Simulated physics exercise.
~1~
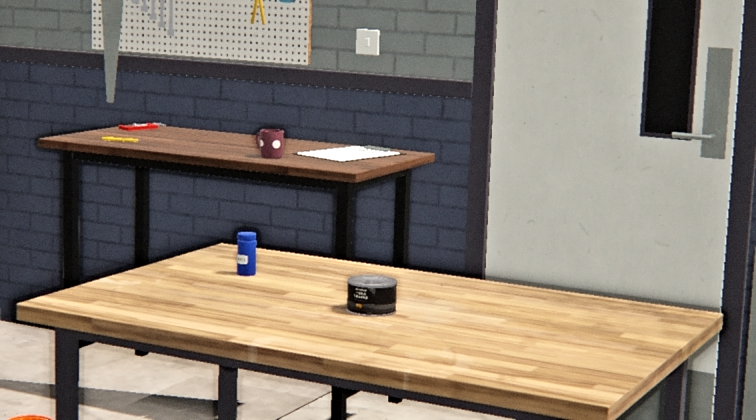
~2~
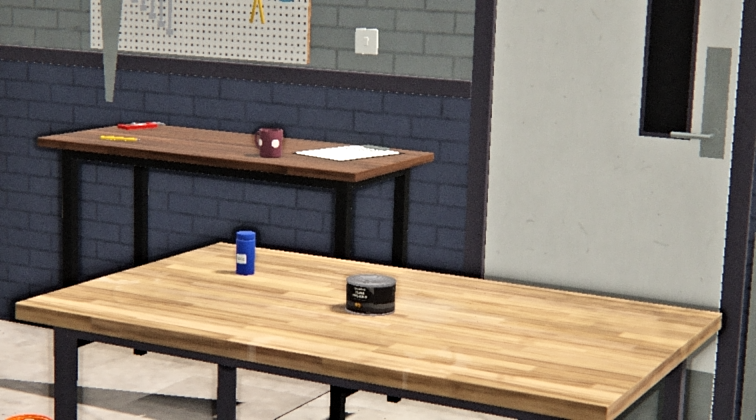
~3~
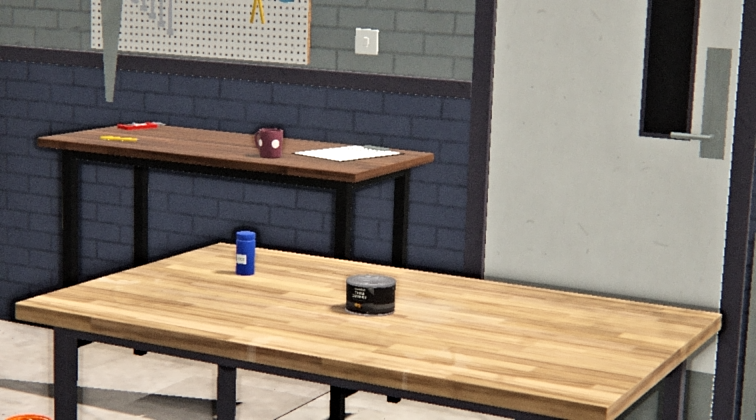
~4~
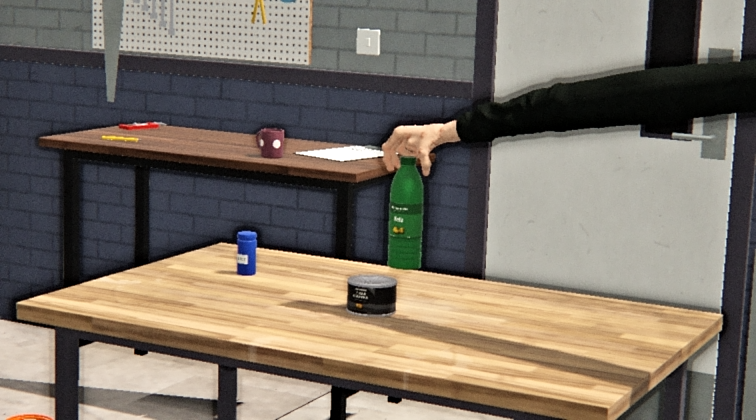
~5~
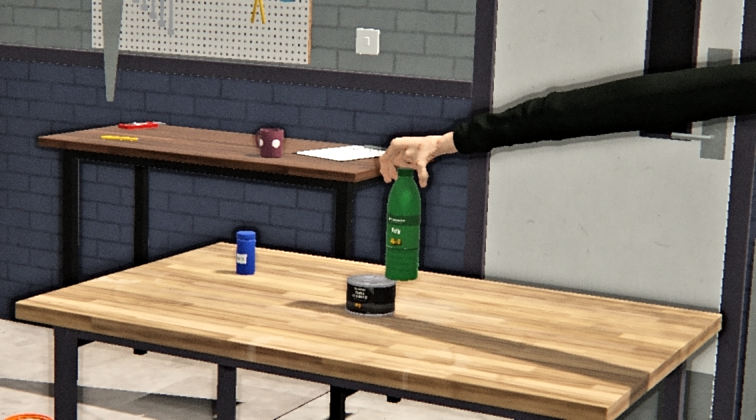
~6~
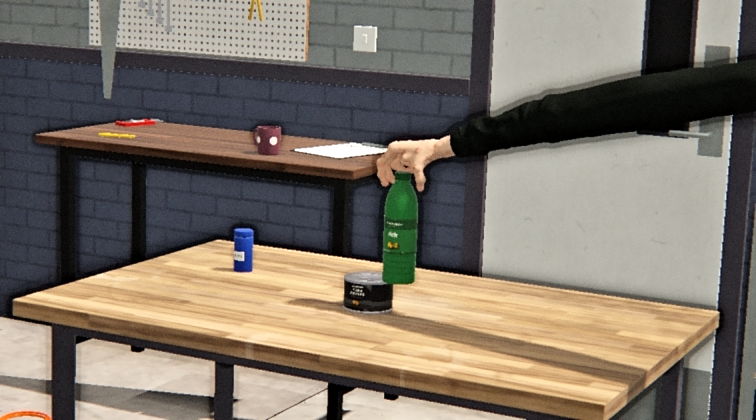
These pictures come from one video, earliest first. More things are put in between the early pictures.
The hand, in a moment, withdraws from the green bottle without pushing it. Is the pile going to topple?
Yes, it topples.
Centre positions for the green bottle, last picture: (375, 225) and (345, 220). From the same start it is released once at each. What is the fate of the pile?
Lab note - try 1: No collapse; try 2: Collapse.
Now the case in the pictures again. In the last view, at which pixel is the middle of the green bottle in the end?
Around (457, 307).
Then, 0.30 s past the last view, green bottle rocked 17° from its first pose near (415, 234).
Then, 0.50 s past the last view, green bottle now fallen.
Then, 1.90 s past the last view, nothing new.
Finally, fallen, green bottle; the other 2 still in place. Final places as the last picture's camera would see them, green bottle near (457, 307). The pile loses its balance.
